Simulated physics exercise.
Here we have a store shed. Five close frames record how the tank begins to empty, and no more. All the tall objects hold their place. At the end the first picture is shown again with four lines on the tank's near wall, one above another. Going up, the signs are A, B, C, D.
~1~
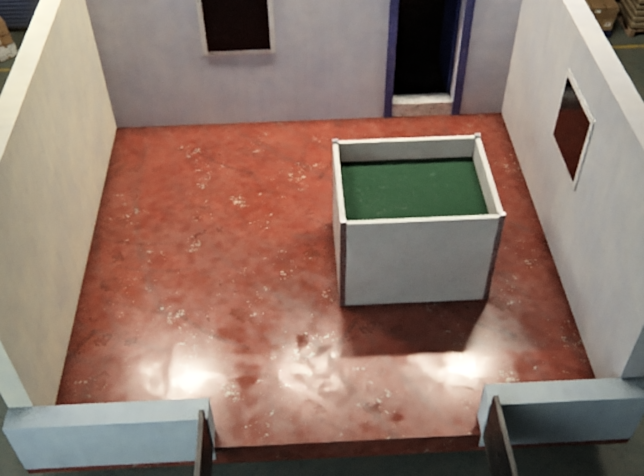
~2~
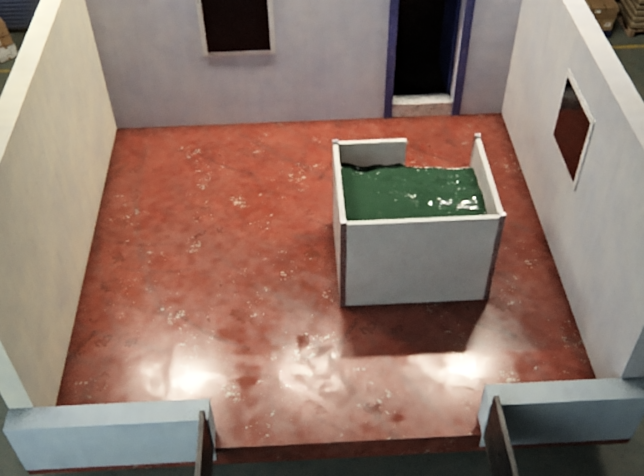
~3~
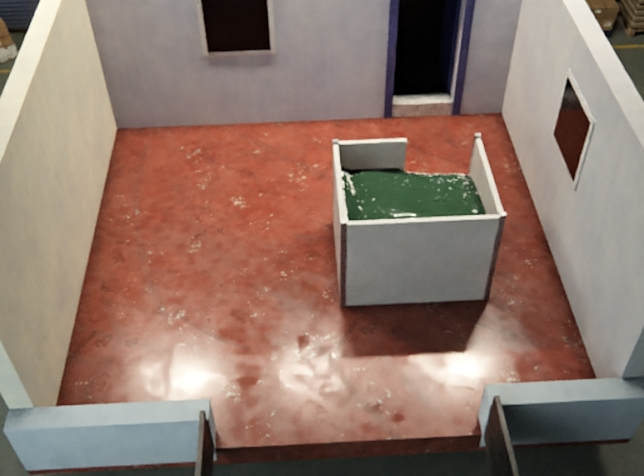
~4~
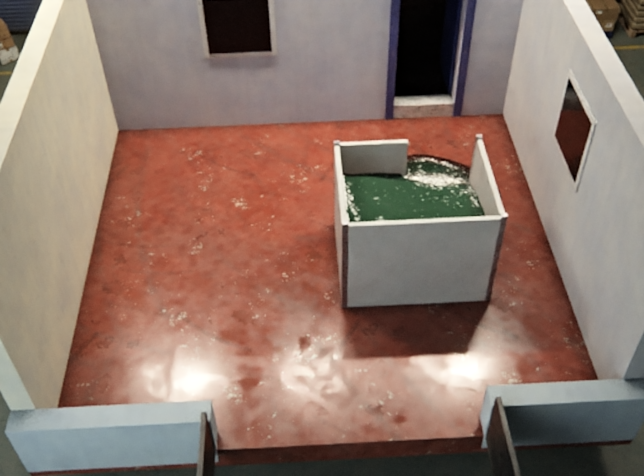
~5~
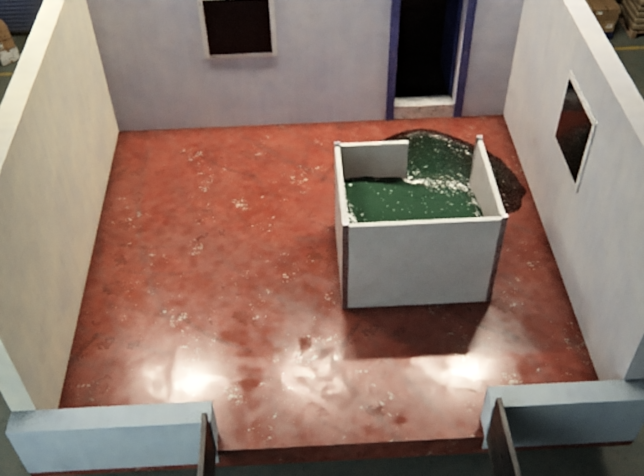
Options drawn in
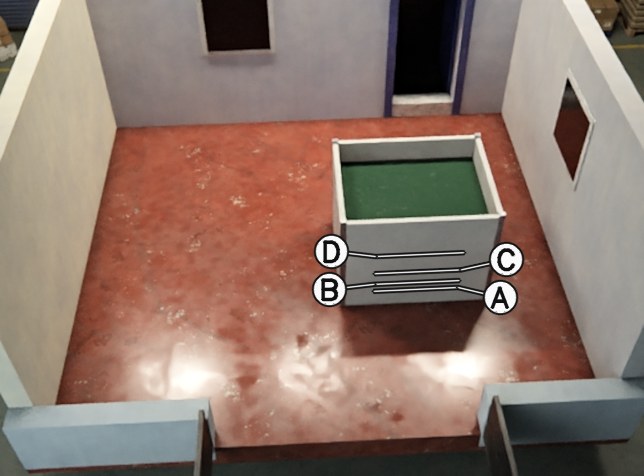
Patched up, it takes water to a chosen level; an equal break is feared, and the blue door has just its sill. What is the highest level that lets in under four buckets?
That is level C.
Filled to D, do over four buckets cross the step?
Yes.
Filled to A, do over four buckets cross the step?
No.
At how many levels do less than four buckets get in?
Three of them.
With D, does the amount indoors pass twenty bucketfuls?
No, less.
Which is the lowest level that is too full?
D it is.
On the marked copy, A at (416, 289); B at (416, 282); C at (417, 271); D at (419, 254); from the bottom up A, B, C, D.
For level A, nothing gets over.
For level B, nothing gets over.
For level C, a splash gets over, under a bucket.
For level D, about 9 bucketfuls get in.
